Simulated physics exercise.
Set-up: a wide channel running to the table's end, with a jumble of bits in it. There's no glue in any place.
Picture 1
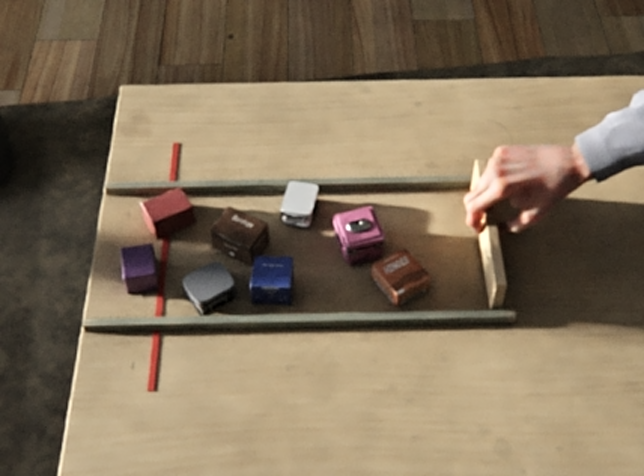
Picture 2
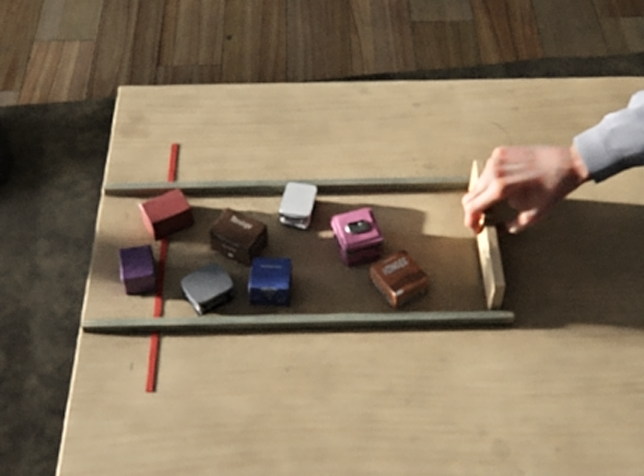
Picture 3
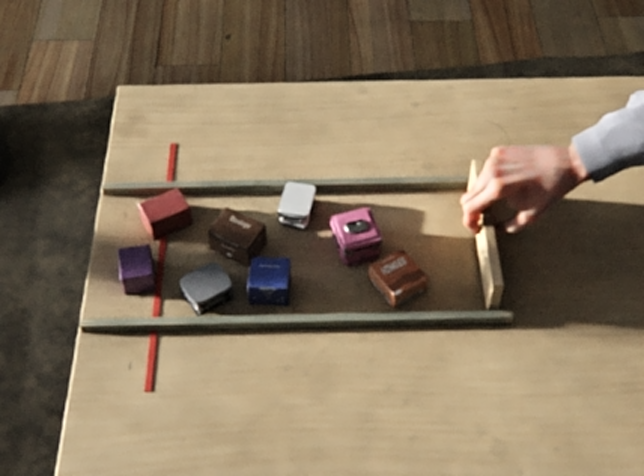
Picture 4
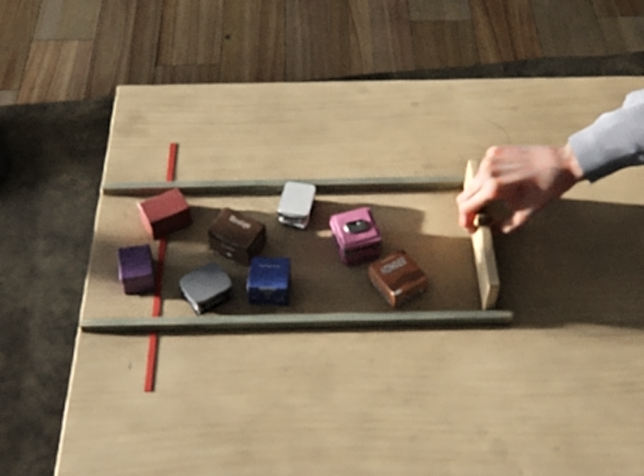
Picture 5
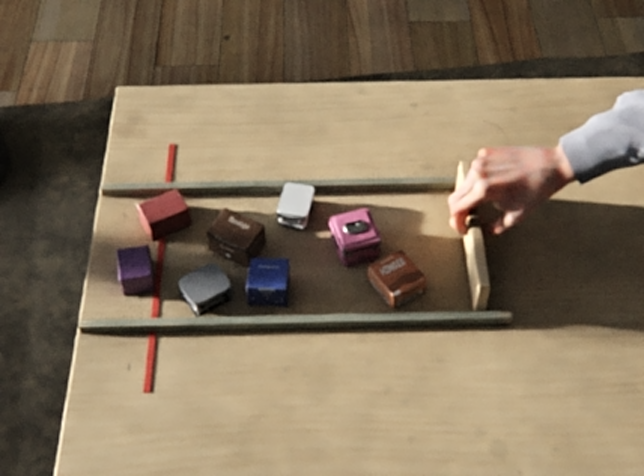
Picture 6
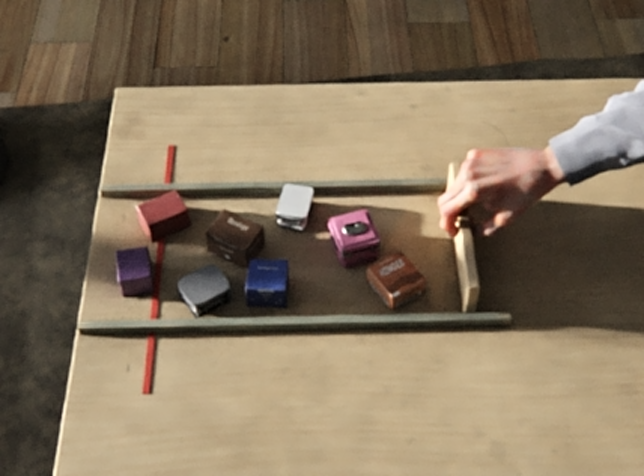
Hand holding a wooden board upright, then sliding it slightly left between two rails towards small coloured blocks that stay almost still.
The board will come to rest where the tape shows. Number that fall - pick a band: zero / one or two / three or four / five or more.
Band: One or two.
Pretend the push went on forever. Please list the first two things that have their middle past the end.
Order, earliest first: Purple block, grey case.
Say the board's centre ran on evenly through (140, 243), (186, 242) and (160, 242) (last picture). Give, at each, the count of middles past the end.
First 5, next 2, last 2.
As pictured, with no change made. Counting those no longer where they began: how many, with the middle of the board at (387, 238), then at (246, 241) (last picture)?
Well, it's 1 at the first one and 7 at the second.
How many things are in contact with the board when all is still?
At rest, 3 are in contact.
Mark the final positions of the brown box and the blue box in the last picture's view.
In the last view, the middles sit near (92, 254) and near (90, 293).
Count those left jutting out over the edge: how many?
Answer: 3.
Soon after, none off yet; purple block at rest near (135, 271); red block at rest near (164, 216); grey case at rest near (205, 291).
Then, none off yet; purple block moved about its own width near (110, 269); red block at rest near (164, 216); grey case moved about its own width near (146, 287).
At rest, the number that fall off is one or two; fallen, grey case and purple block.
